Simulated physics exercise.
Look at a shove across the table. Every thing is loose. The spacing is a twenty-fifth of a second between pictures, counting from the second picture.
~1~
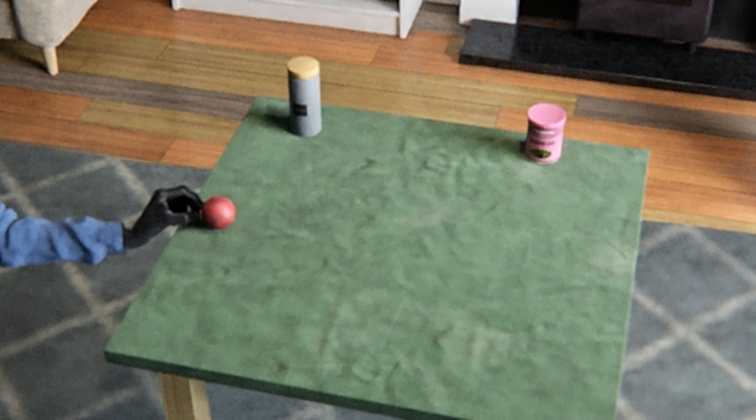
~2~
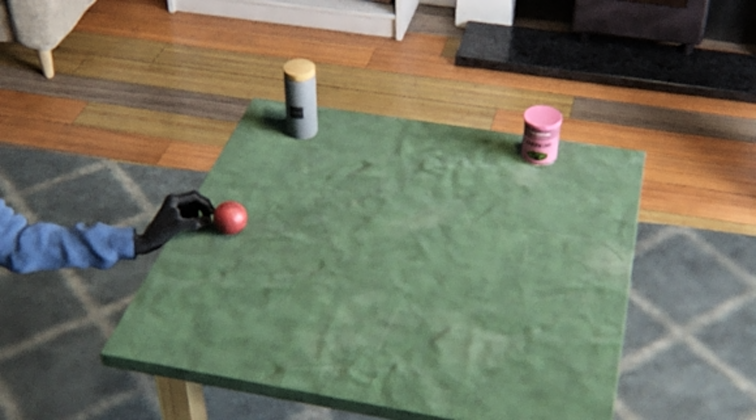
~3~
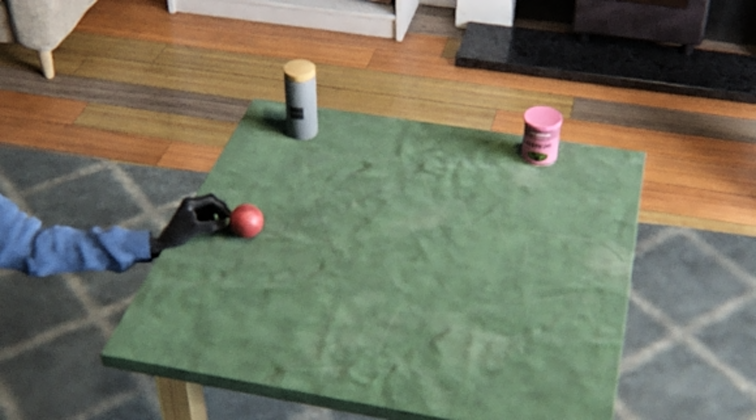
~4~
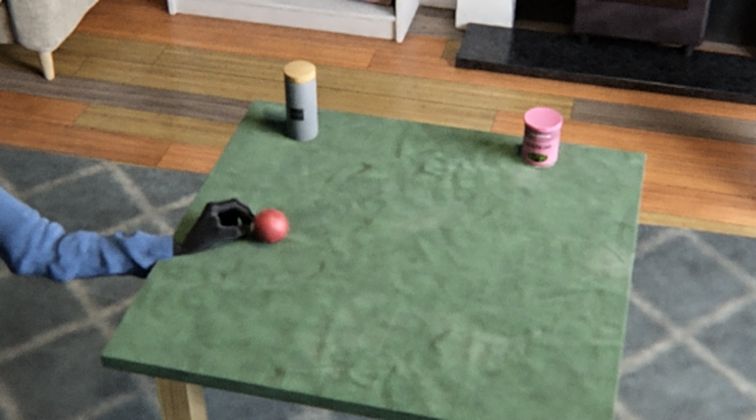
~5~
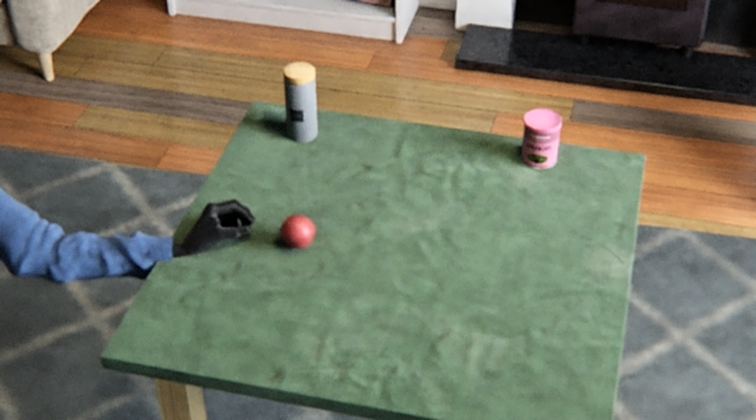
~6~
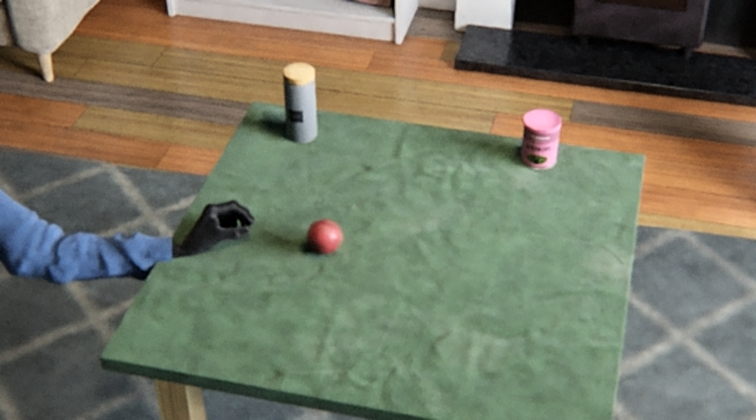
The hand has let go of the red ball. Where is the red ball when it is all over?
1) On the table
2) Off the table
(2) Off the table.
Then, 0.30 s past the last view, red ball displaced well along near (528, 269).
Then, 0.70 s past the last view, red ball now off the table.
Finally, off the table, red ball.
